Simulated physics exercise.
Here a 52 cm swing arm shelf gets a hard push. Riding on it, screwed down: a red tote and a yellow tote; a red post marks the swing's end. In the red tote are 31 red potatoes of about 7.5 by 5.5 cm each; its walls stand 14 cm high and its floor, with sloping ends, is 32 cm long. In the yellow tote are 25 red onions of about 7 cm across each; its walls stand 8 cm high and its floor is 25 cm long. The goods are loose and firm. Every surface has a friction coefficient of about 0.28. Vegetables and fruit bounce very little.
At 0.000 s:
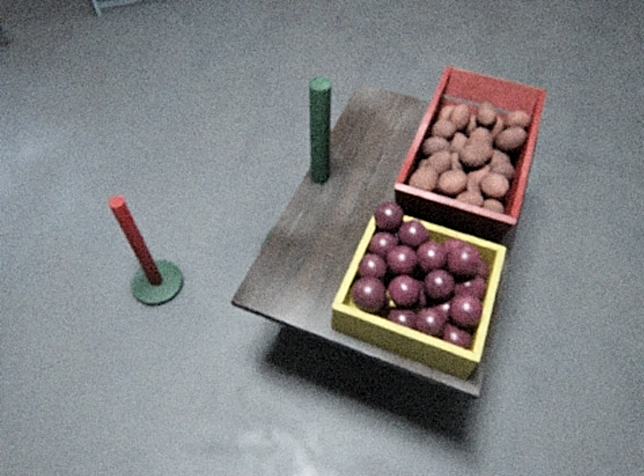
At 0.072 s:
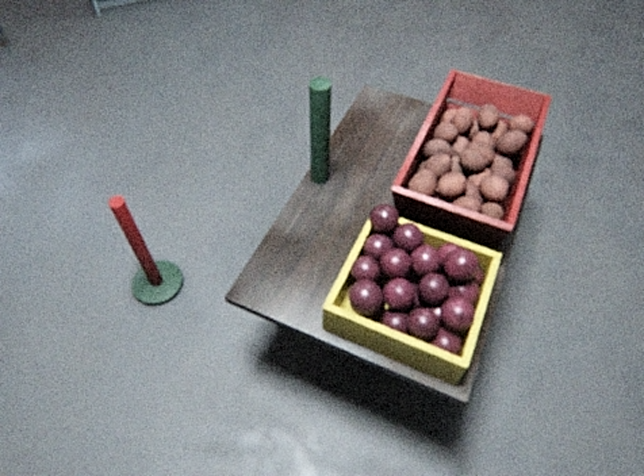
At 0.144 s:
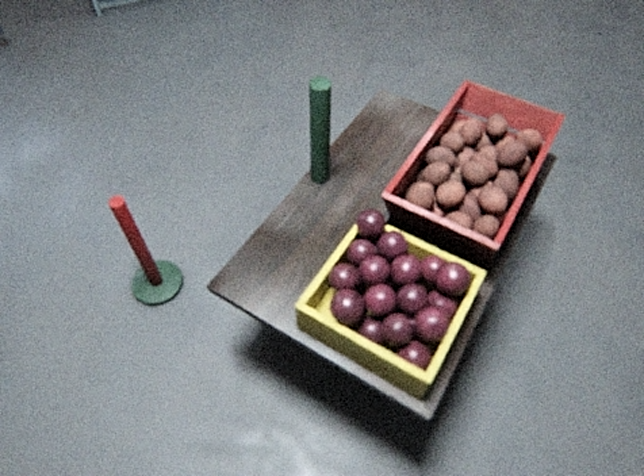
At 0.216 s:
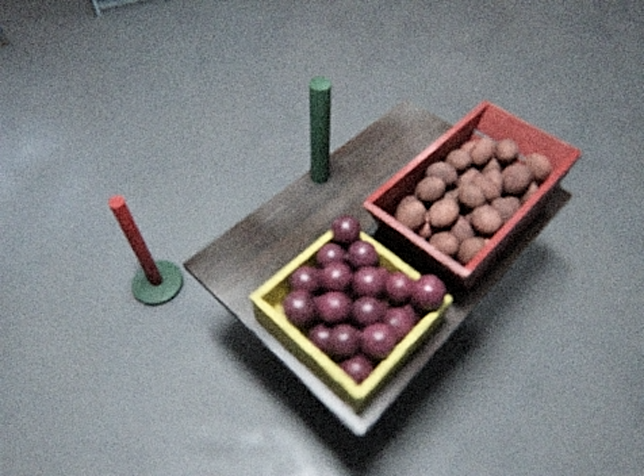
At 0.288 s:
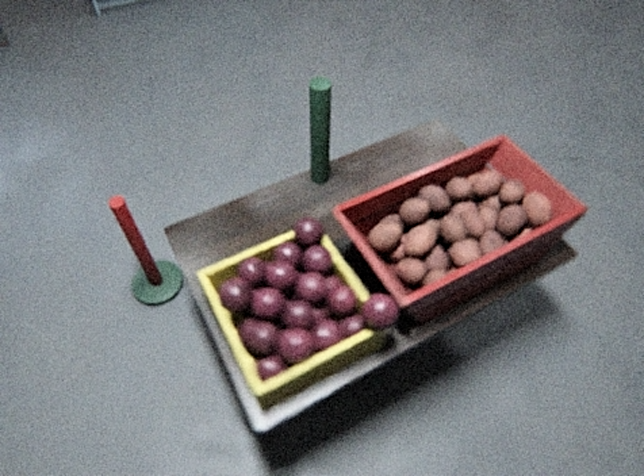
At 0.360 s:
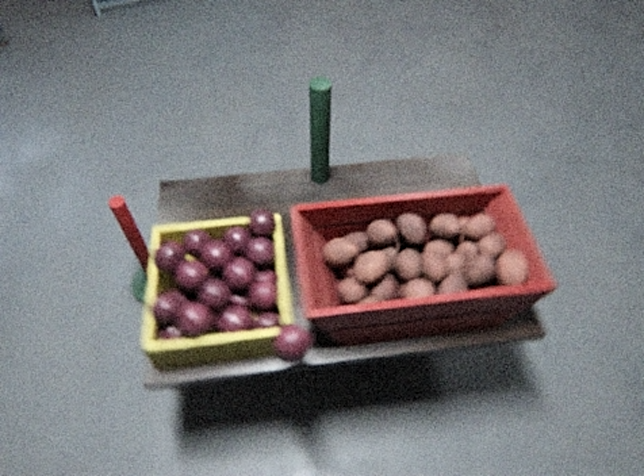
A dark, flat shelf swings around an upright green post above a plain grey floor, seen from high up by a still camera. It carries a yellow box of round purple produce near the front and a red box of reddish-brown produce behind, while a red post on a green base stands at left. The shelf turns clockwise, faster as it goes, carrying the yellow box left, and one purple piece leaves it over the right side.
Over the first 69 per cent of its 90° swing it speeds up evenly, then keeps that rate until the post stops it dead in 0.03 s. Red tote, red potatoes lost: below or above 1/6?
Below.
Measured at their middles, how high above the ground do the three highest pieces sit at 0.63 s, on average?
Height, averaged: Around 62 cm.
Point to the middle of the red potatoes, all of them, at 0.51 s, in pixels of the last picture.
In the last picture they centre on about (318, 289).
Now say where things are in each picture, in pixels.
In the first frame (places track the rim corner closest to us here), red tote (514, 218); yellow tote (477, 354); 0° round; all still inside.
The second frame shows red tote (511, 224); yellow tote (466, 360); 2° round.
The third frame shows red tote (498, 243); yellow tote (430, 375); 10° round.
The fourth frame shows red tote (467, 271); yellow tote (362, 391); 22° round.
The fifth frame shows red tote (407, 301); yellow tote (262, 389); 38° round.
The sixth frame shows red tote (311, 314); yellow tote (151, 347); 60° round; 1 out, the lowest onion at (293, 343).
After 0.43 s, it reaches the stop.
After 0.51 s, the red tote has all 31 and the yellow tote is down by 4 of 25.
After 0.63 s, the red tote has all 31 and the yellow tote is down by 9 of 25.
After 0.85 s, the red tote is down by 1 of 31 and the yellow tote is down by 10 of 25.
When it is over (at 1.29 s), the red tote is down by 2 of 31 and the yellow tote is down by 10 of 25. Asked share, 2 of 31, 6 per cent.
